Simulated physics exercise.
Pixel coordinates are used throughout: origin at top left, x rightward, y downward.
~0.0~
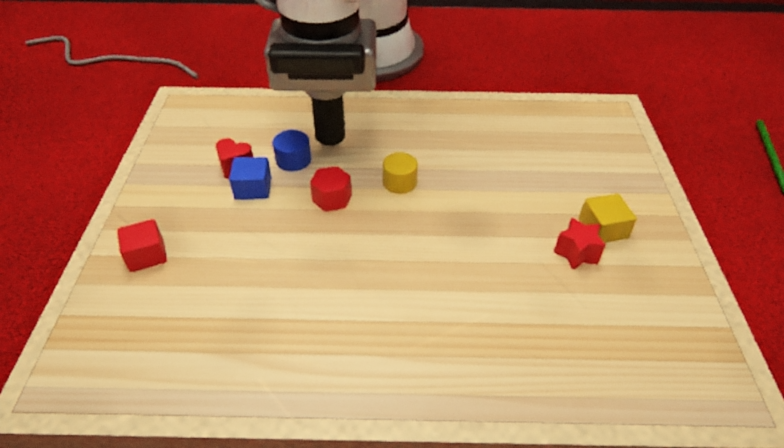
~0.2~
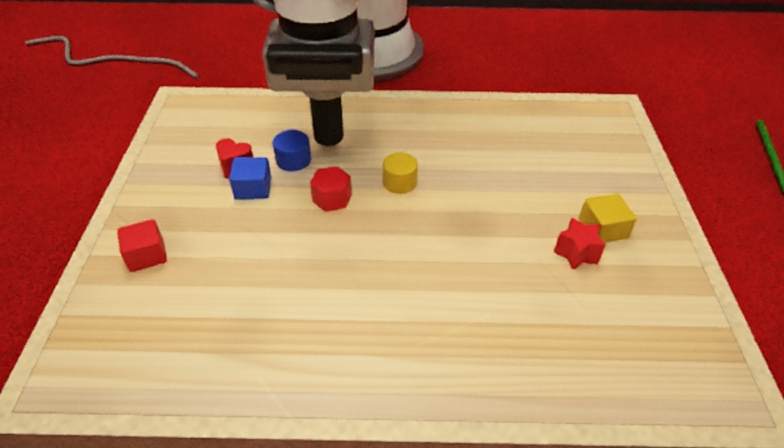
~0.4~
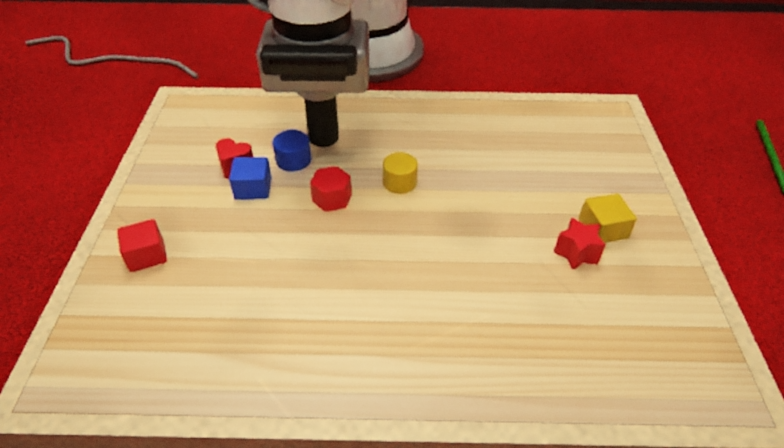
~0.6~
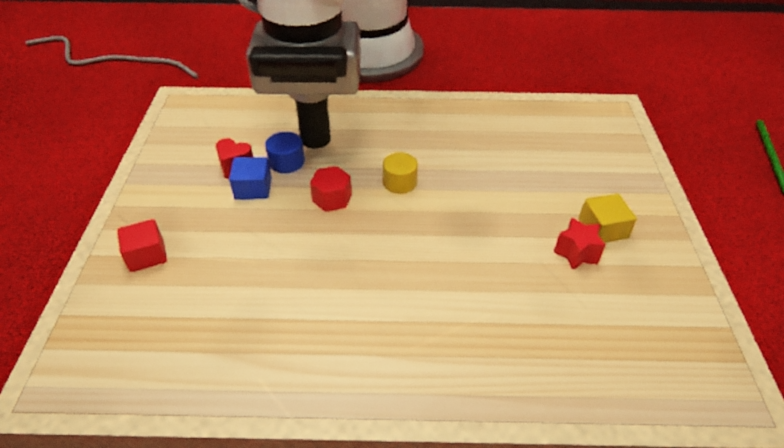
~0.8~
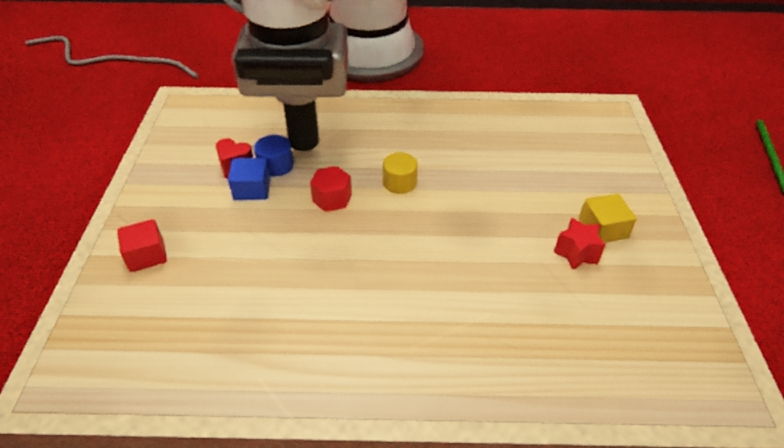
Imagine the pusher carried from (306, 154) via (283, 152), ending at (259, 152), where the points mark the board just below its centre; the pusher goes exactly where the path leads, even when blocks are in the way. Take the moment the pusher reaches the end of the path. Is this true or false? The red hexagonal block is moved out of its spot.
My answer: False.
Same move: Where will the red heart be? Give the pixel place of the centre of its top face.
Its top face will be centred at roughly (208, 155).
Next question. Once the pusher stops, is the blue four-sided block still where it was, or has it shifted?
By the time the path is finished, it has moved at least a centimetre.
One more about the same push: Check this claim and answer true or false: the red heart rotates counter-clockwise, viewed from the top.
That claim is false.
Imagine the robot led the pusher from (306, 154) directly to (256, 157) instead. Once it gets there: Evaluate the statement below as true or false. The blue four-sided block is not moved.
My answer: False.
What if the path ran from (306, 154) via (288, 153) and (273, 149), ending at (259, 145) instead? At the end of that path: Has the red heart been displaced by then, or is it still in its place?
It leaves its spot.
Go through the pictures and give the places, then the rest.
Tip of the pusher (331, 137), middles of tops, red heart (231, 148), blue four-sided block (249, 168), blue round block (291, 140), red hexagonal block (330, 178), in the first picture.
Pusher (329, 138), nothing pushed, in the second picture.
Pusher (324, 139), nothing pushed, in the third picture.
Pusher (316, 140), blue round block (284, 142), in the fourth picture.
Pusher (304, 142), red heart (231, 148), blue four-sided block (247, 169), blue round block (272, 145), red hexagonal block (330, 178), in the fifth picture.
The first path, step by step. Halfway along, pusher (280, 141); red heart (218, 152), turned 40° clockwise; blue four-sided block (244, 173); blue round block (254, 150).
At the end, pusher (257, 140); red heart (208, 155), turned 60° clockwise; blue four-sided block (242, 177); blue round block (240, 153); red hexagonal block unmoved.
